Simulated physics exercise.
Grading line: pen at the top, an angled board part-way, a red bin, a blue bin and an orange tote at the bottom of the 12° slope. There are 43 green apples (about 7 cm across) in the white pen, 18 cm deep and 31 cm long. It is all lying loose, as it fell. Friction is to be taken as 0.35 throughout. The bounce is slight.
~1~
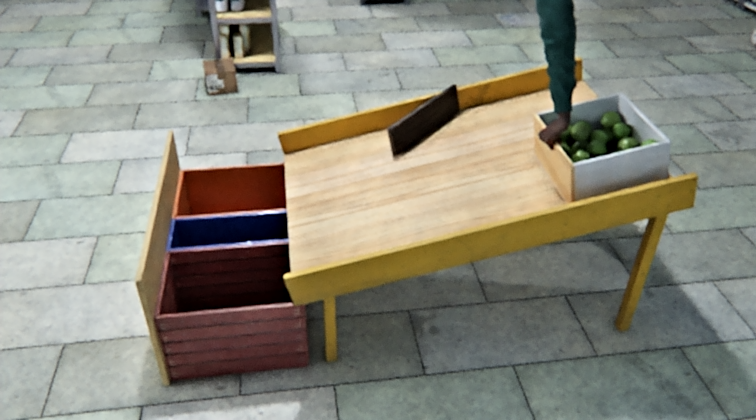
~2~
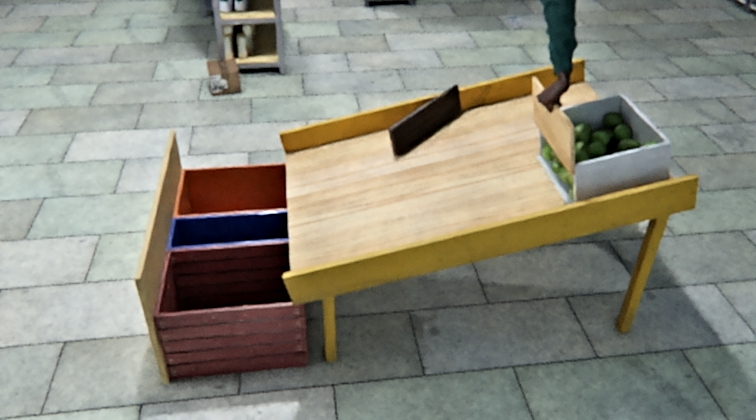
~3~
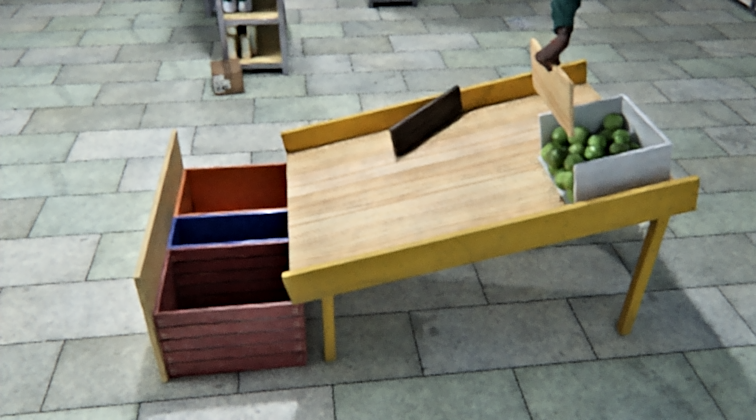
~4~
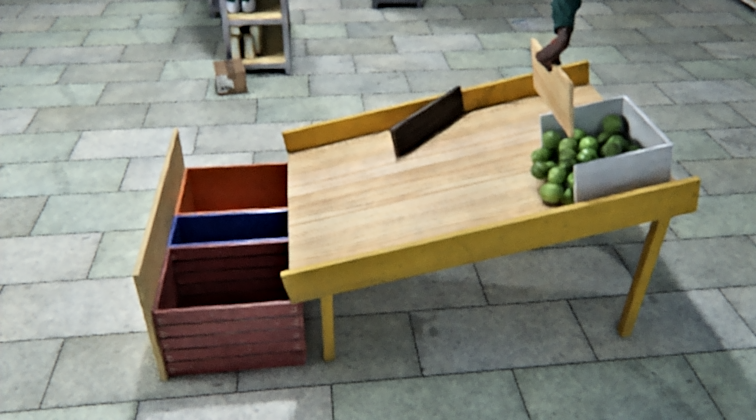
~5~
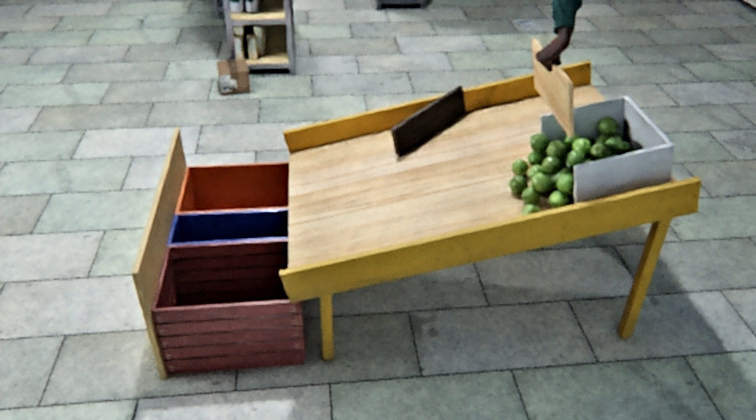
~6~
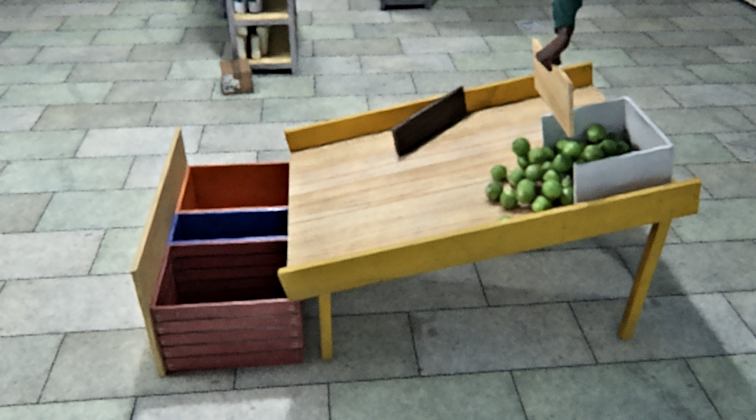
A dark-sleeved arm lifted the wooden panel from the front of a white box, and green apples rolled out in a loose bunch, spreading left down the upper part of a sloping wooden table.
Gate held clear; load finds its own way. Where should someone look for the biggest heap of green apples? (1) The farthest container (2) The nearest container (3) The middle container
2.
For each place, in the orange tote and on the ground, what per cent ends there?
Shares, in order: About 0 percent and 0 percent.
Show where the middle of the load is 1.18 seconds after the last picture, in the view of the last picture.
Around (287, 241).
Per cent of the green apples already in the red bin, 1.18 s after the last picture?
Estimated fraction: Some 25 percent.
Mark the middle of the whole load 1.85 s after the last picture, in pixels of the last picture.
I'd put the middle close to (205, 314) in the last view.
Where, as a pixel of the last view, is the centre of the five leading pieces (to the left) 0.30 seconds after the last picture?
Somewhere near pixel (427, 207) of the last view.
Then, 0.30 s after the last picture, 16 still in the white pen and 27 on the slope.
Then, 0.67 s after the last picture, 2 still in the white pen, 39 on the slope and 2 in the air.
Then, 1.18 s after the last picture, 11 in the red bin, 5 in the blue bin, 22 on the slope and 5 in the air.
Outcome (1.85 s after the last picture), 30 in the red bin, 12 in the blue bin and 1 in the orange tote.
